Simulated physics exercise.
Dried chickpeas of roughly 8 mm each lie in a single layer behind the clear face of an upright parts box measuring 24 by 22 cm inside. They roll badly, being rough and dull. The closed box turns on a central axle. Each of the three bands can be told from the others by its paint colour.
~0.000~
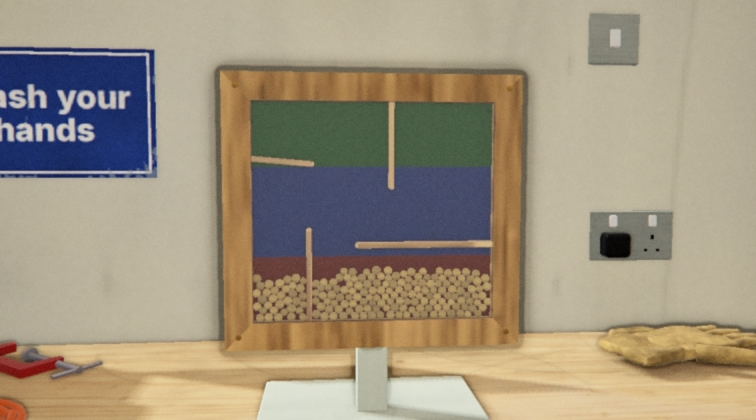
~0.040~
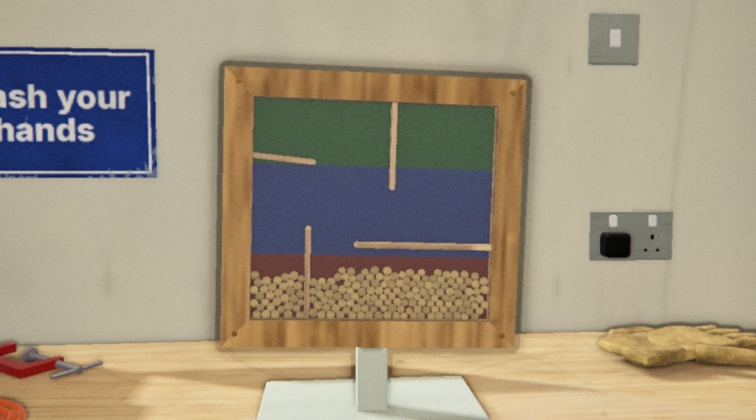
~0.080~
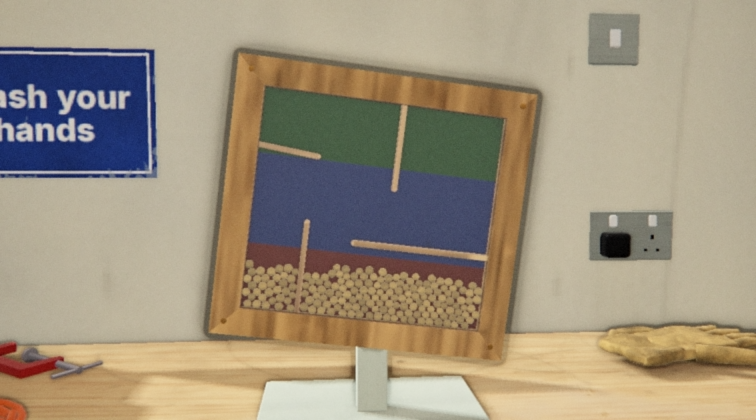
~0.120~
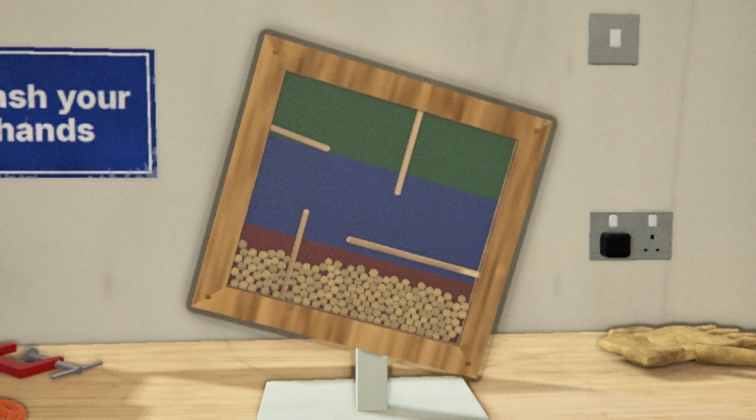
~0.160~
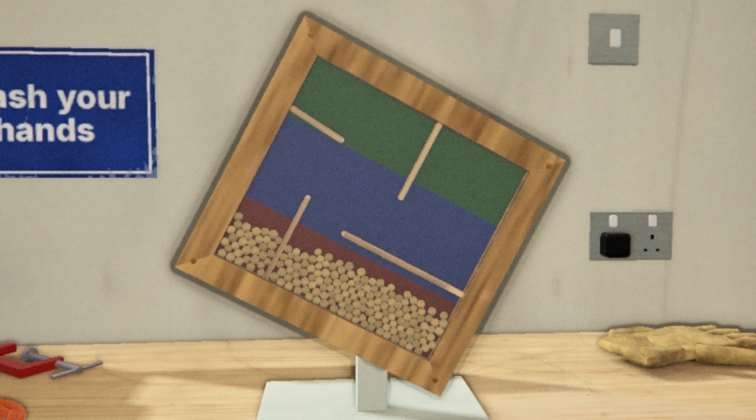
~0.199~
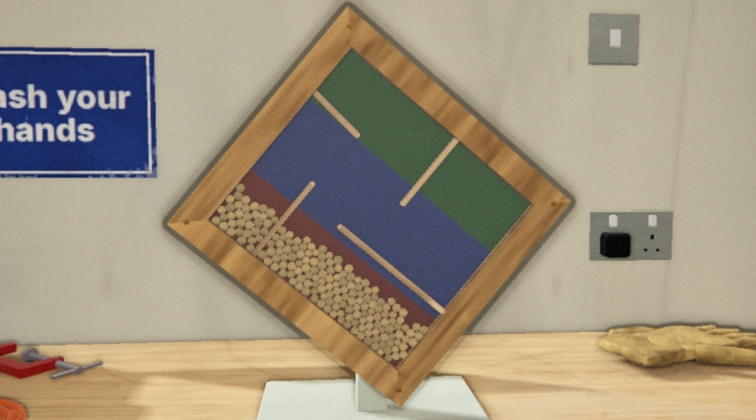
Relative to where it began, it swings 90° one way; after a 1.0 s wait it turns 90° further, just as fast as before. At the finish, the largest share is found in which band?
It is red.
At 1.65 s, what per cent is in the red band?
That part holds about 85 percent of it.
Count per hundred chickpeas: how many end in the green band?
About 30 per cent.
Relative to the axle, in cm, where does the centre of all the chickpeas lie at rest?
Left by roughly 2 cm, up by roughly 1 cm.
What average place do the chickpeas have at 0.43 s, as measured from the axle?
Roughly 8 centimetres to the left and 3 centimetres below.
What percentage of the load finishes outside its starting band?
50 %.
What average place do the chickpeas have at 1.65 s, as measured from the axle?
Some 7 cm left and 3 cm above.
After 0.43 s, it stands 90° clockwise; the chickpeas' middle is 8 cm left of and 3 cm below the centre; red 90 %, blue 10 %.
After 1.65 s, it stands 136° clockwise; the chickpeas' middle is 7 cm left of and 3 cm above the centre; red 85 %, blue 10 %.
After 1.86 s, it stands 180° clockwise; the chickpeas' middle is 2 cm left of and 5 cm above the centre; red 70 %, blue 30 %, green 5 %.
Settled by 3.0 s, it stands 180° clockwise; red 50 %, blue 20 %, green 30 %.
